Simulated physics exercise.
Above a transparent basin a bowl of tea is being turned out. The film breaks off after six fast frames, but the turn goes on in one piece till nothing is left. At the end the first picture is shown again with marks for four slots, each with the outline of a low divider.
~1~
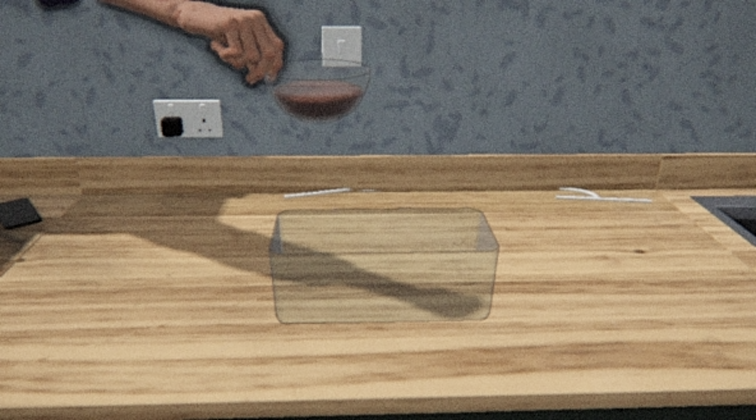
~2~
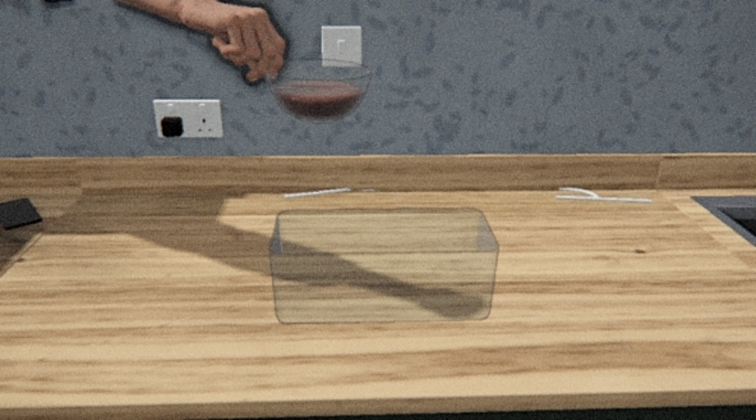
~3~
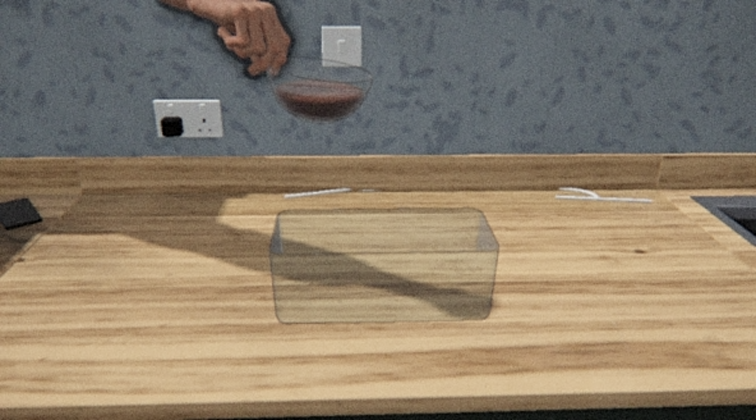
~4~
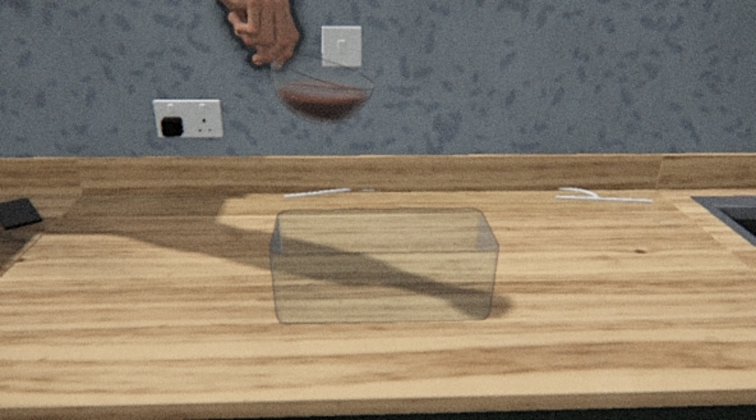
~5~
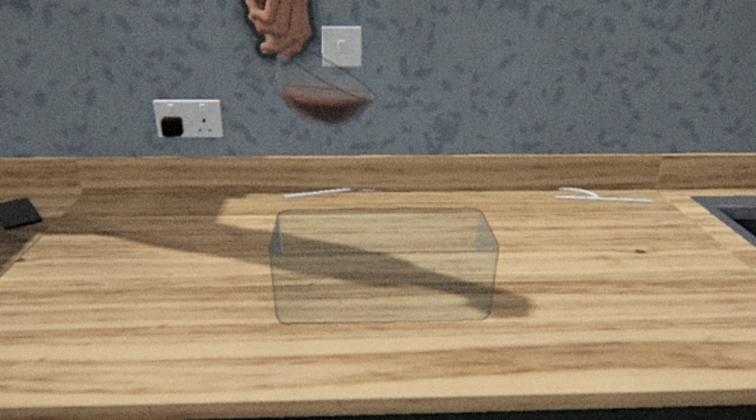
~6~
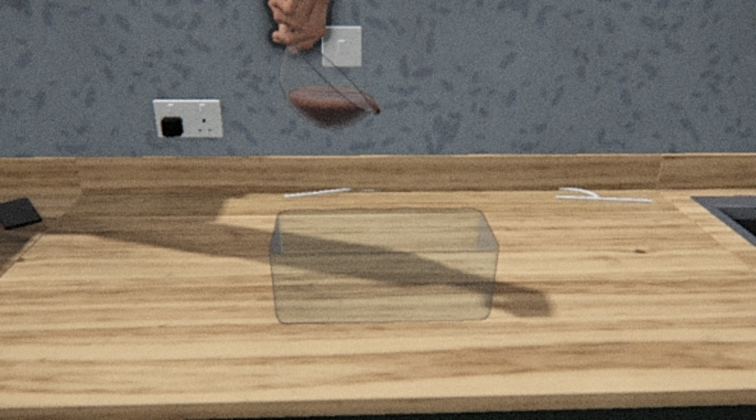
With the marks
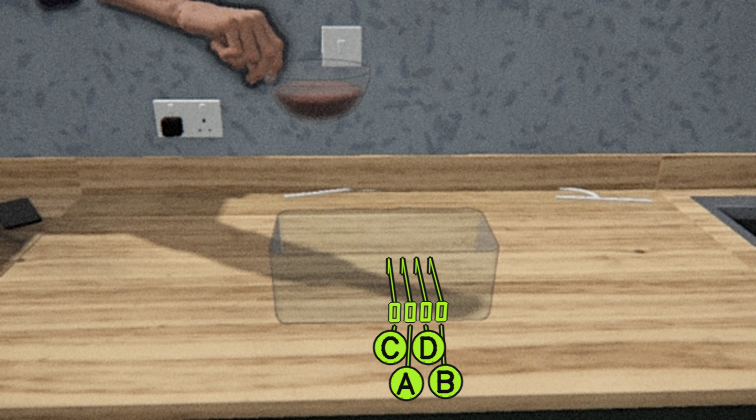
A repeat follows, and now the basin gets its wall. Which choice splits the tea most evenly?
Take A.
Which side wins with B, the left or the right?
The left side.
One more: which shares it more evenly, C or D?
C it is.
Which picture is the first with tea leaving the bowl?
In picture 6.
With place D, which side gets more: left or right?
The left side.
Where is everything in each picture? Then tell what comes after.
Upright, lip at (369, 68); basin from (276, 320) to (490, 316); nothing has left yet, in the first frame.
Upright, lip at (370, 70); nothing has left yet, in the second frame.
Tipped about 8°, lip at (372, 75); nothing has left yet, in the third frame.
Tipped about 17°, lip at (374, 84); nothing has left yet, in the fourth frame.
Tipped about 29°, lip at (374, 96); nothing has left yet, in the fifth frame.
Tipped about 43°, lip at (372, 108); tea is over the lip, down to (372, 108), in the sixth frame.
In lime, A at (410, 326); B at (441, 325); C at (394, 326); D at (425, 325).
For place A, about 49 % ends left of the wall and 49 % right of it.
For place B, about 84 % ends left of the wall and 11 % right of it; 5 % is lost outside.
For place C, about 31 % ends left of the wall and 67 % right of it.
For place D, about 78 % ends left of the wall and 19 % right of it; 3 % is lost outside.
